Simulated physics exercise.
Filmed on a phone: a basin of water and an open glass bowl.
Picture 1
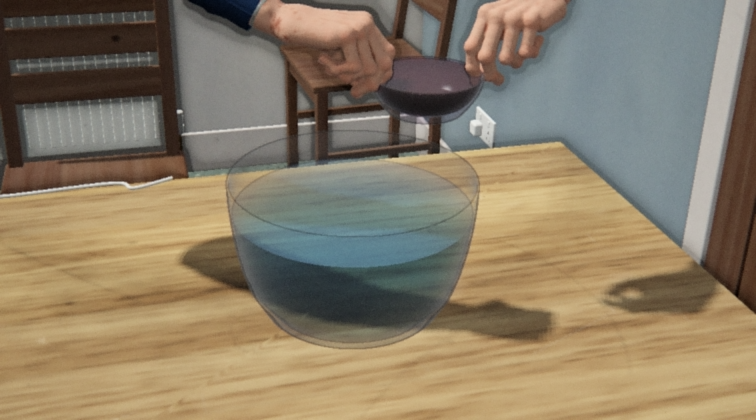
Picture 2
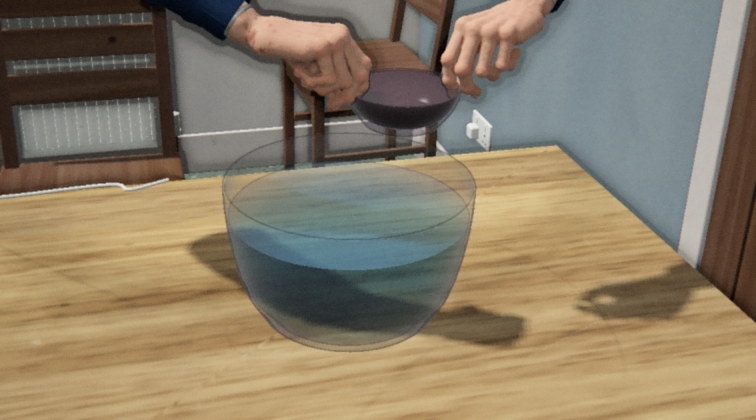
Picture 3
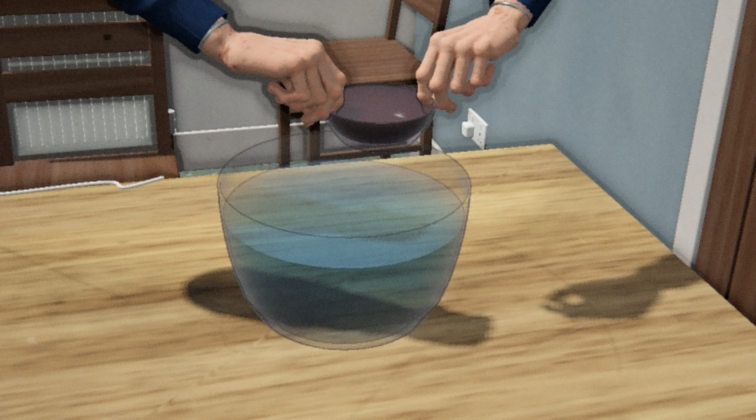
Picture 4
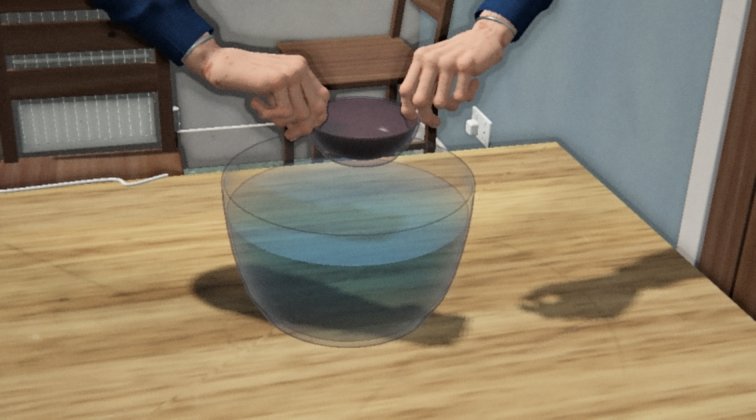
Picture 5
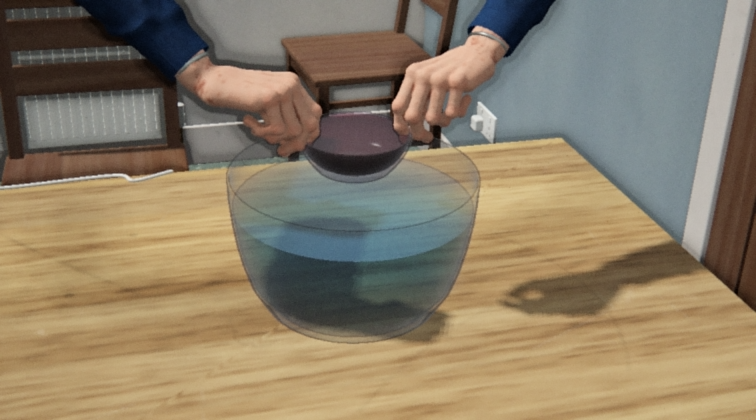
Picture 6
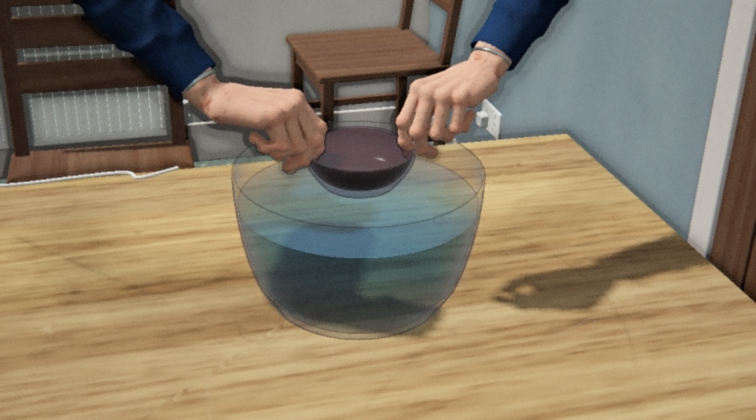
On a wooden table, two hands lowering a small glass bowl of dark liquid toward the water in a large clear basin.
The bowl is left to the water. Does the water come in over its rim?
Once free, it sinks.
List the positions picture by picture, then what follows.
The first picture shows bowl (426, 90) nearly full; above the basin.
The second picture shows bowl nearly full, surface at (403, 89); coming down.
The third picture shows bowl (378, 117) nearly full; lower.
The fourth picture shows bowl nearly full, surface at (362, 119); lower still.
The fifth picture shows bowl (354, 148) nearly full; close to the surface.
The sixth picture shows bowl nearly full, surface at (359, 150); just over the surface.
Soon after, the bowl dips into the water.
Later, water pours in over its rim.
In the end, the bowl lies on the bottom.
